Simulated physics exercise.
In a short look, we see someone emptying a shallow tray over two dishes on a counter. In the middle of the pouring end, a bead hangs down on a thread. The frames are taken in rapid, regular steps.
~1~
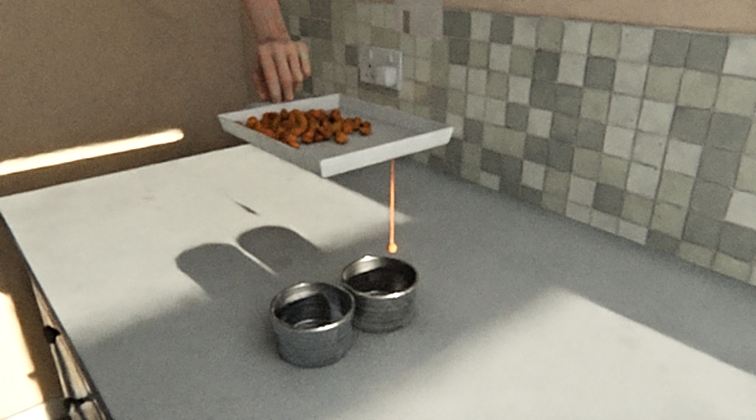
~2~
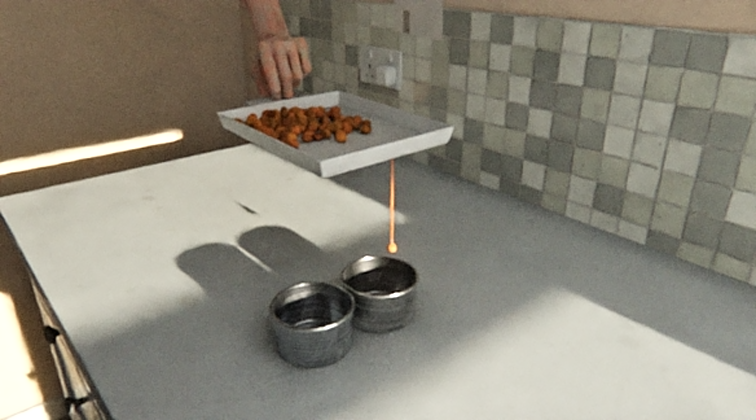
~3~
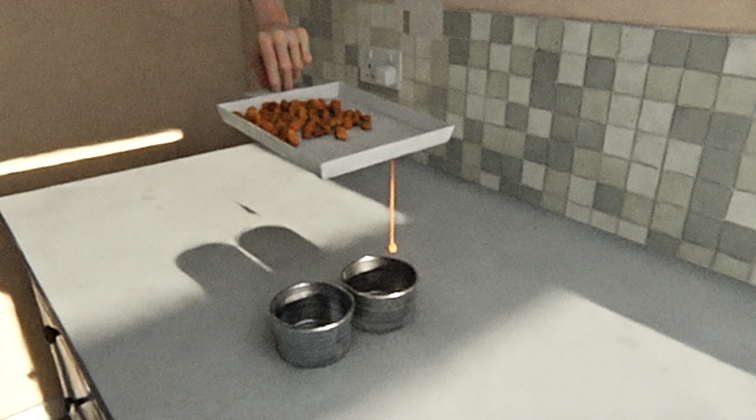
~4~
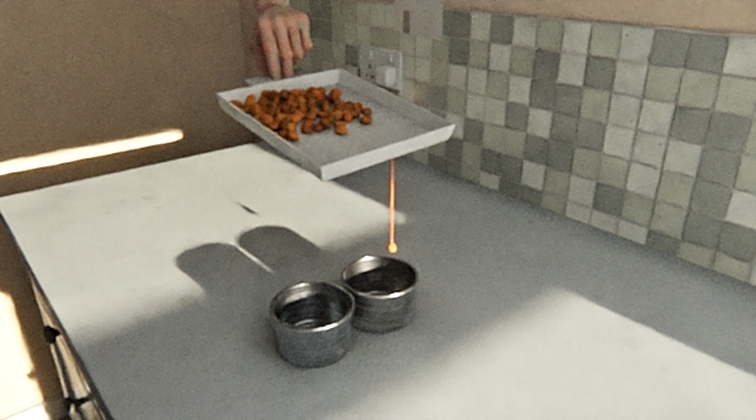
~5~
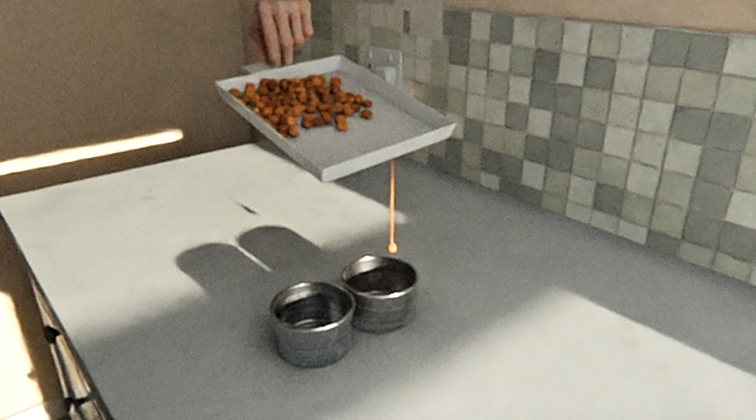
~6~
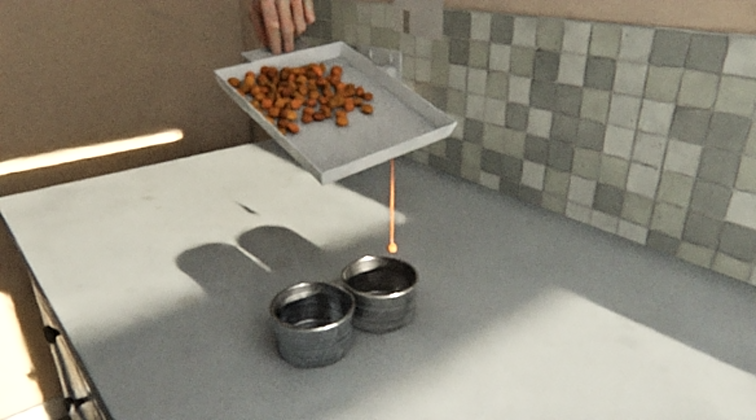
On a pale counter beside a tiled wall, a hand holds a shallow white tray of small brown pieces above two metal dishes, an orange bead hanging from its front edge on a thread. The hand gradually raises the back of the tray, steepening its slope, and the front edge dips slightly at the left corner.
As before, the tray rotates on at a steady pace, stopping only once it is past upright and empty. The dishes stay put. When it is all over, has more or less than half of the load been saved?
Most is saved.
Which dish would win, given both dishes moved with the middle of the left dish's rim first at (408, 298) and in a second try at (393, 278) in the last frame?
In the first try it's the one on the left, and in the second it's the one on the left.
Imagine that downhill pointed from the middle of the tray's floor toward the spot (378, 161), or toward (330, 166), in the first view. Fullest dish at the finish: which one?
Well, the one to the right comes out on top first, then the one to the left.
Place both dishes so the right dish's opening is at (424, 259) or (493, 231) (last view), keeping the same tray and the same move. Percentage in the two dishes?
About 60 per cent, then about 0 per cent.
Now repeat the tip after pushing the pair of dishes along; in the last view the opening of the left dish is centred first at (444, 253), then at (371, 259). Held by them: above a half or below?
Placing 1: A minority of it. Placing 2: A minority of it.
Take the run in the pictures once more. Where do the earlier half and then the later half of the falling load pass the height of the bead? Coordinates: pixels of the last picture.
Early-half point (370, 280); late-half point (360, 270).
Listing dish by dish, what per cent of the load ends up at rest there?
I'd say the left dish holds some 30 % and the right dish some 40 %.
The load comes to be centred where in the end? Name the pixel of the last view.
Close to (359, 324).
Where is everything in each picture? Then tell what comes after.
In the first picture, corners of the pouring end (322, 159) and (448, 126), level; middle of the load (303, 125), bits of cat kibble; left dish (337, 339); right dish (405, 306); bead on its thread (392, 248).
In the second picture, corners of the pouring end (322, 159) and (448, 126), level; middle of the load (303, 123).
In the third picture, corners of the pouring end (322, 161) and (449, 125), tipped barely, lowest at the left corner; middle of the load (303, 117).
In the fourth picture, corners of the pouring end (323, 164) and (450, 124), tipped a little, lowest at the left corner; middle of the load (303, 108).
In the fifth picture, corners of the pouring end (323, 166) and (451, 123), tipped a little, lowest at the left corner; middle of the load (303, 99).
In the sixth picture, corners of the pouring end (324, 169) and (452, 122), tipped clearly, lowest at the left corner; middle of the load (303, 91); left dish (337, 339); right dish (405, 306).
Just after the last frame, tray tipped steeply; almost all on the tray; just a few in the air.
A moment on, tray tipped right over; roughly a third on the tray; roughly a quarter in the left dish; about a tenth in the right dish; roughly a quarter outside both; about a tenth in the air.
Further on, tray tipped past a quarter turn; roughly a quarter in the left dish; roughly a third in the right dish; roughly a third outside both.
When it is over, tray tipped past a quarter turn; roughly a quarter in the left dish; roughly a third in the right dish; roughly a third outside both.
